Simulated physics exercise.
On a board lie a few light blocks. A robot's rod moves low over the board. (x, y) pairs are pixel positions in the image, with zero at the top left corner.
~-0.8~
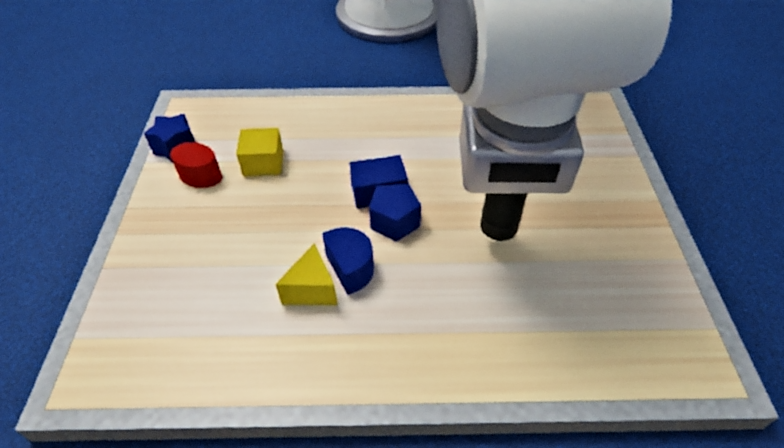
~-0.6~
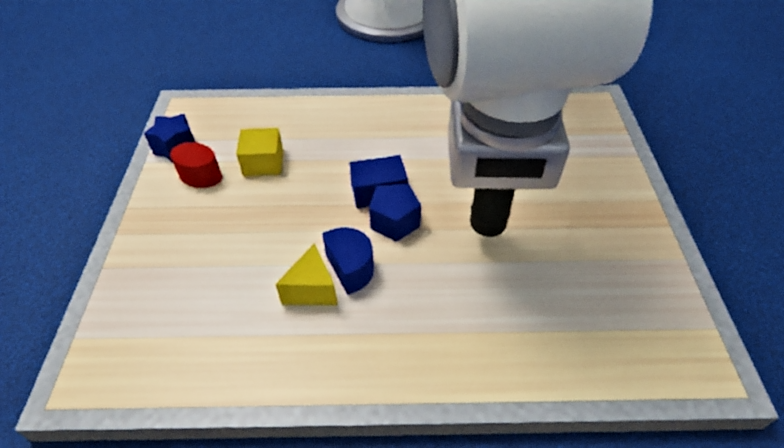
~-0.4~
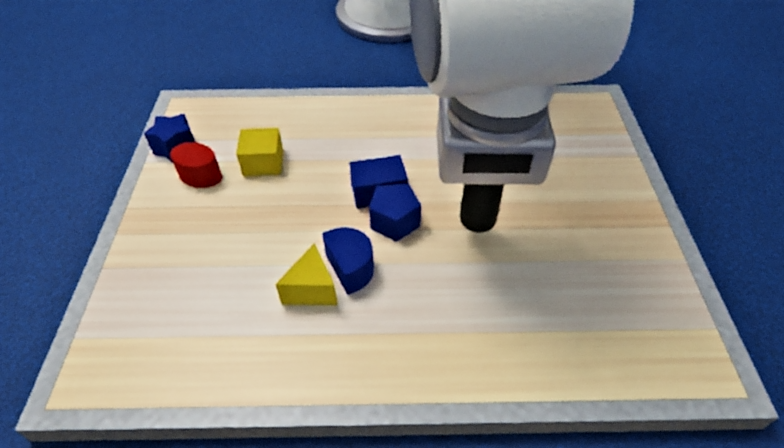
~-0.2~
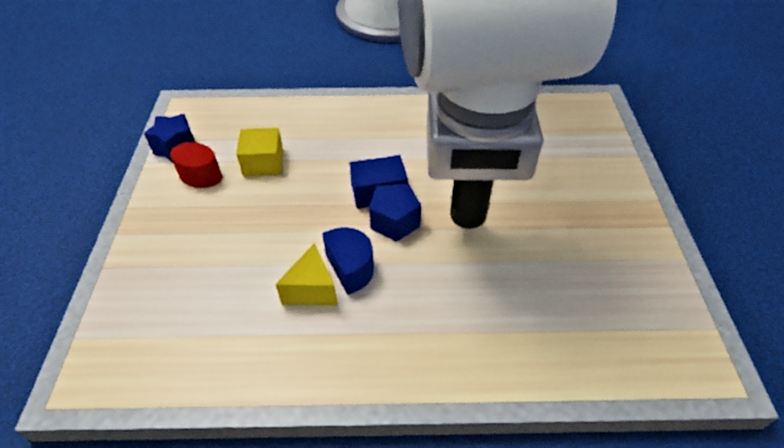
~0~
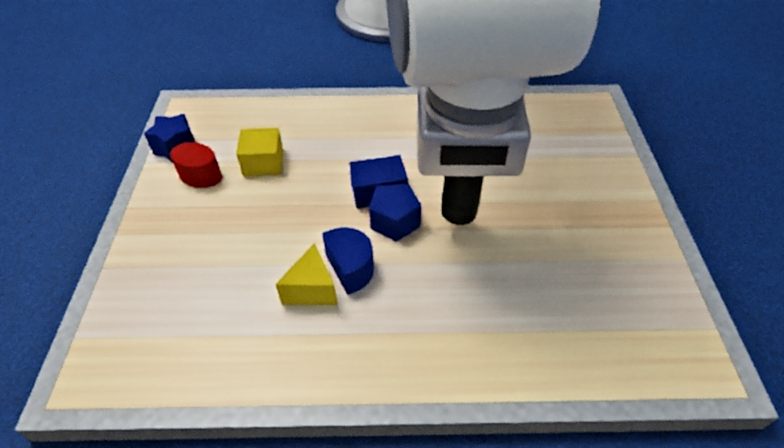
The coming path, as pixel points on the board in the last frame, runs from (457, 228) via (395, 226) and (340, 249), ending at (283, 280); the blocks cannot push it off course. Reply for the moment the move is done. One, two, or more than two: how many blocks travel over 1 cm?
When the path ends, I think you'll find three or more blocks out of place by more than 1 cm.
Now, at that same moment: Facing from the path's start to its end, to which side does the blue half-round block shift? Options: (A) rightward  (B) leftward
(B)
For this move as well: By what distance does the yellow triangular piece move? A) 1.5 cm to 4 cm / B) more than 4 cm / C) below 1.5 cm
The one that fits is B, more than 4 cm.
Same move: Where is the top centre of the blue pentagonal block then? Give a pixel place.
The middle of its top is at (317, 201).
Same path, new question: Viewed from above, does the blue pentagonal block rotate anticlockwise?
It seems not.
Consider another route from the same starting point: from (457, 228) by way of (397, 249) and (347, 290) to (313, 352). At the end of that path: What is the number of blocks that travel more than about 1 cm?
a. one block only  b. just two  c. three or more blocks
It's c.
On the path given first. One third of the way, rod at (394, 211); blue pentagonal block at (350, 200).
Two thirds of the way, rod at (337, 234); yellow triangular piece at (298, 281), turned 15° anticlockwise; blue half-round block at (330, 263), turned 15° anticlockwise; blue pentagonal block at (317, 201), turned 75° clockwise.
At the end, rod at (279, 265); yellow triangular piece at (280, 324), turned 60° anticlockwise; blue half-round block at (295, 292), turned 60° anticlockwise; blue oblong block unmoved; blue pentagonal block at (317, 201), turned 75° clockwise.
